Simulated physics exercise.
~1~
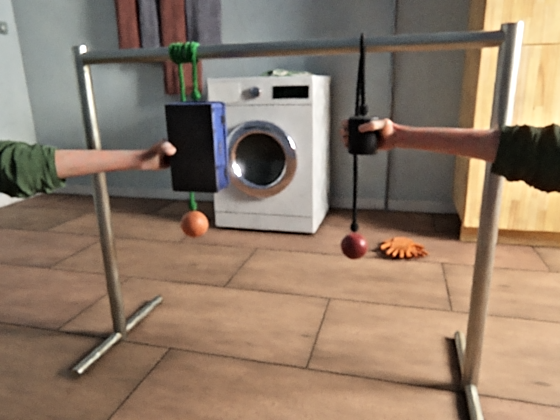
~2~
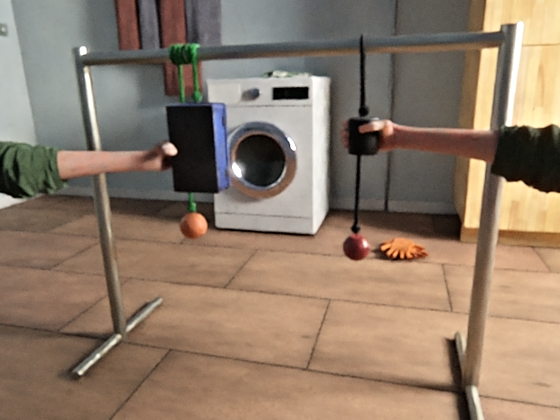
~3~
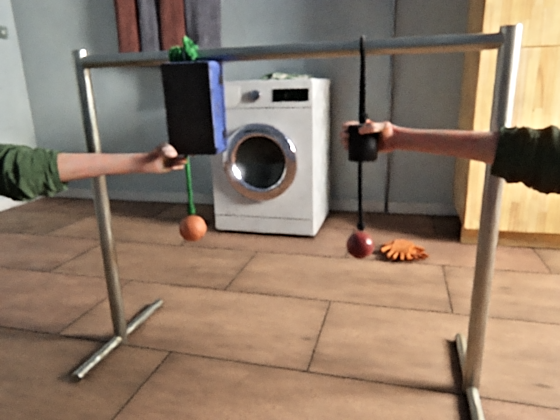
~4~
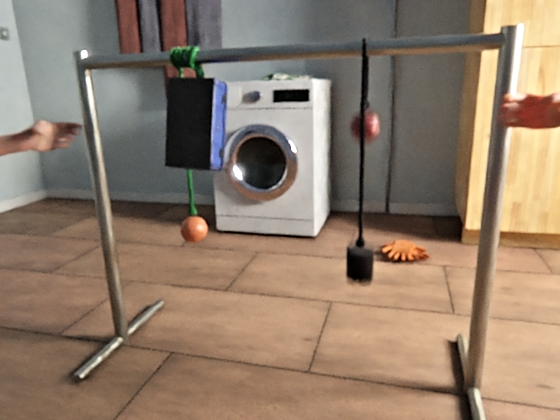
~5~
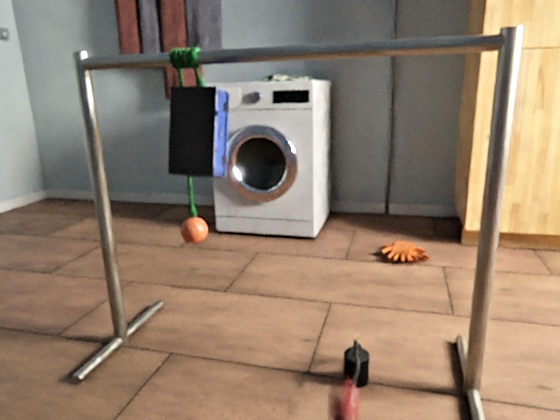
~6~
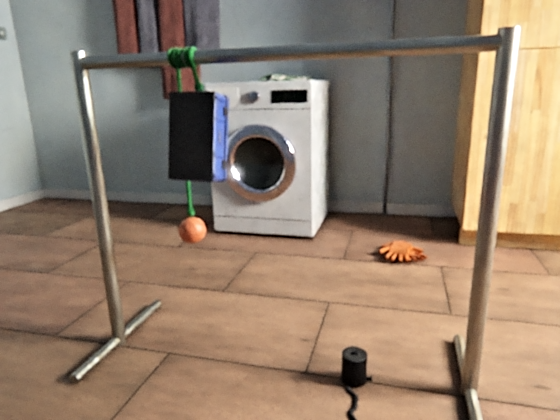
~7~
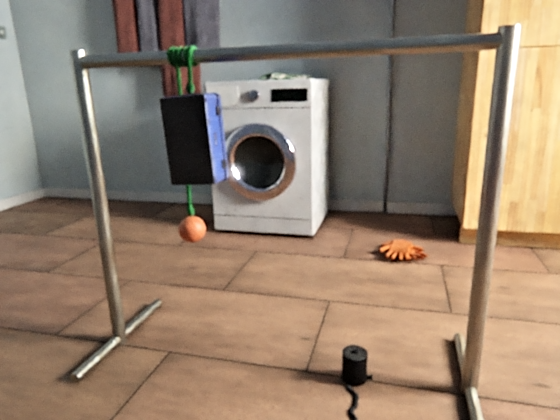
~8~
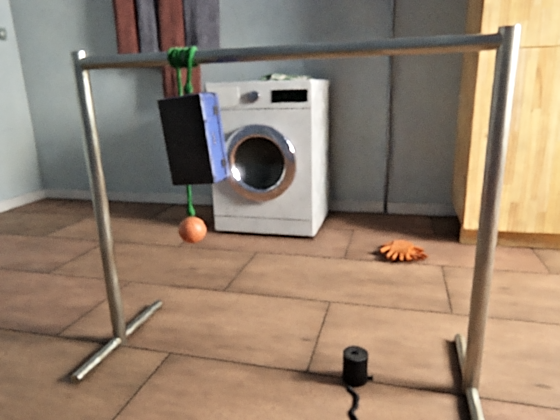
A black cylinder on a black cord and a dark-faced blue case on a green cord are held by two hands beneath a metal rail, with a red apple and an orange dangling below them and a washing machine behind. The left hand lifts the case a little, then both hands let go and draw away. The cylinder drops as the apple shoots up towards the rail. The black cord comes off the rail and falls with them to the tiled floor. The case sinks slightly, tilts and stays hanging above the orange, while the cylinder stands on the floor beside its cord, the apple out of view.
